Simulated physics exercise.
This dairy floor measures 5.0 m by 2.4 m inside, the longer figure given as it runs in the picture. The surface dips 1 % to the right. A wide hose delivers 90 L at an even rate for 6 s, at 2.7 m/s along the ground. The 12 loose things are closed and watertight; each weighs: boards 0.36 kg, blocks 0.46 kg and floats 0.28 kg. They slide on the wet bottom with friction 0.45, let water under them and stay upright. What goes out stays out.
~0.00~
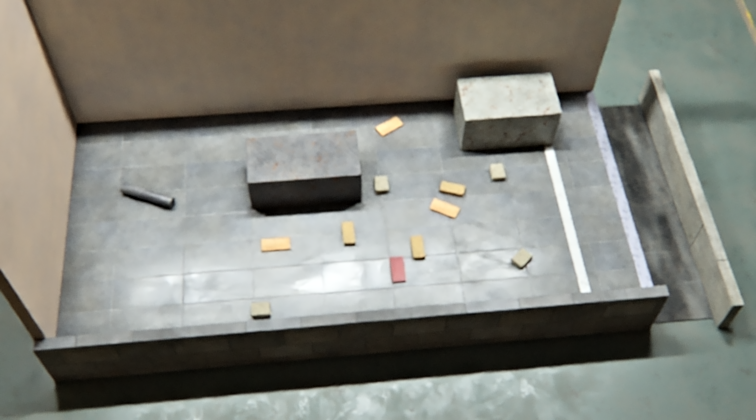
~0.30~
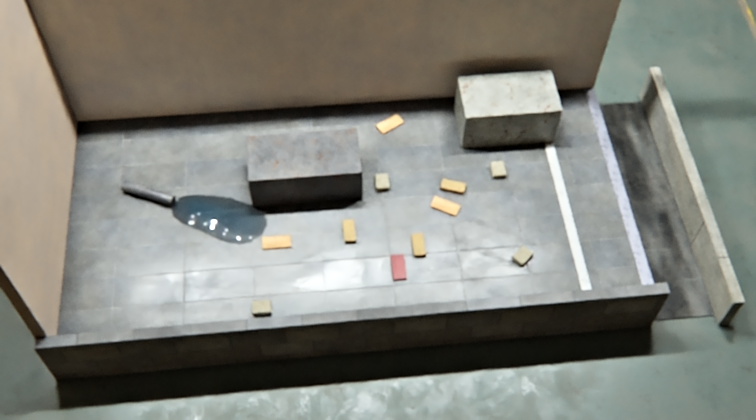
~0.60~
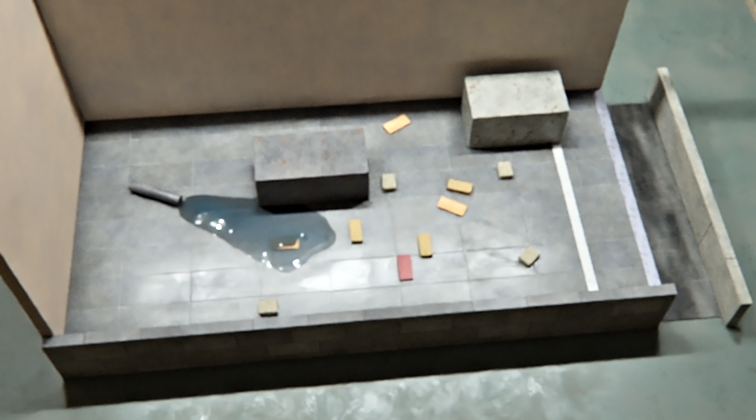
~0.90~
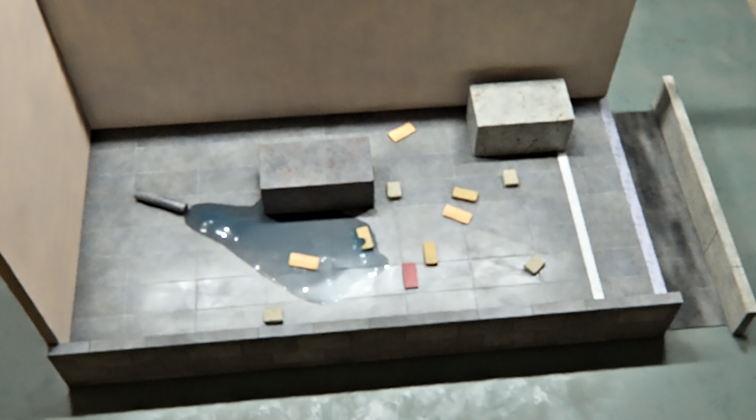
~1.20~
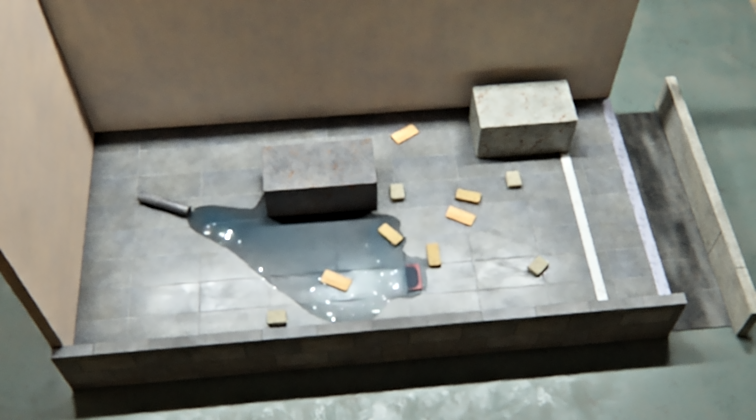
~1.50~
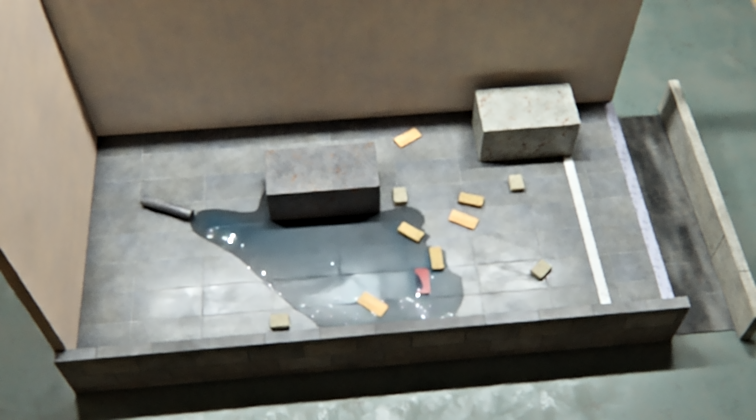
Dairy floor with scattered small blocks, dark water pouring from a hose at left, spreading rightward and shifting orange and red pieces.
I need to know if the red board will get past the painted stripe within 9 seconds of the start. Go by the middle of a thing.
Red board passes.
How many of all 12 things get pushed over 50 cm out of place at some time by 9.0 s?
That makes 5.
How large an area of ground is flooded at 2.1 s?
About 2.5 m2.
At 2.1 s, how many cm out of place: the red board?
About 50 cm.
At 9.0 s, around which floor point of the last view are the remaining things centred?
Near (442, 208).
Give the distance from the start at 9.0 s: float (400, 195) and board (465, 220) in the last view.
In that order: 0 cm, 0 cm.
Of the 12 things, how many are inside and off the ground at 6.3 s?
0 of them.
After 2.1 s the red board is near (476, 294), 0.5 m from its start, afloat; 0 of 12 are over the mark; 2 afloat.
After 4.0 s the red board has gone out; 2 of 12 are over the mark; 1 afloat.
After 6.3 s the red board has gone out; 3 of 12 are over the mark; 0 afloat.
After 9.0 s the red board has gone out; 3 of 12 are over the mark; 0 afloat.
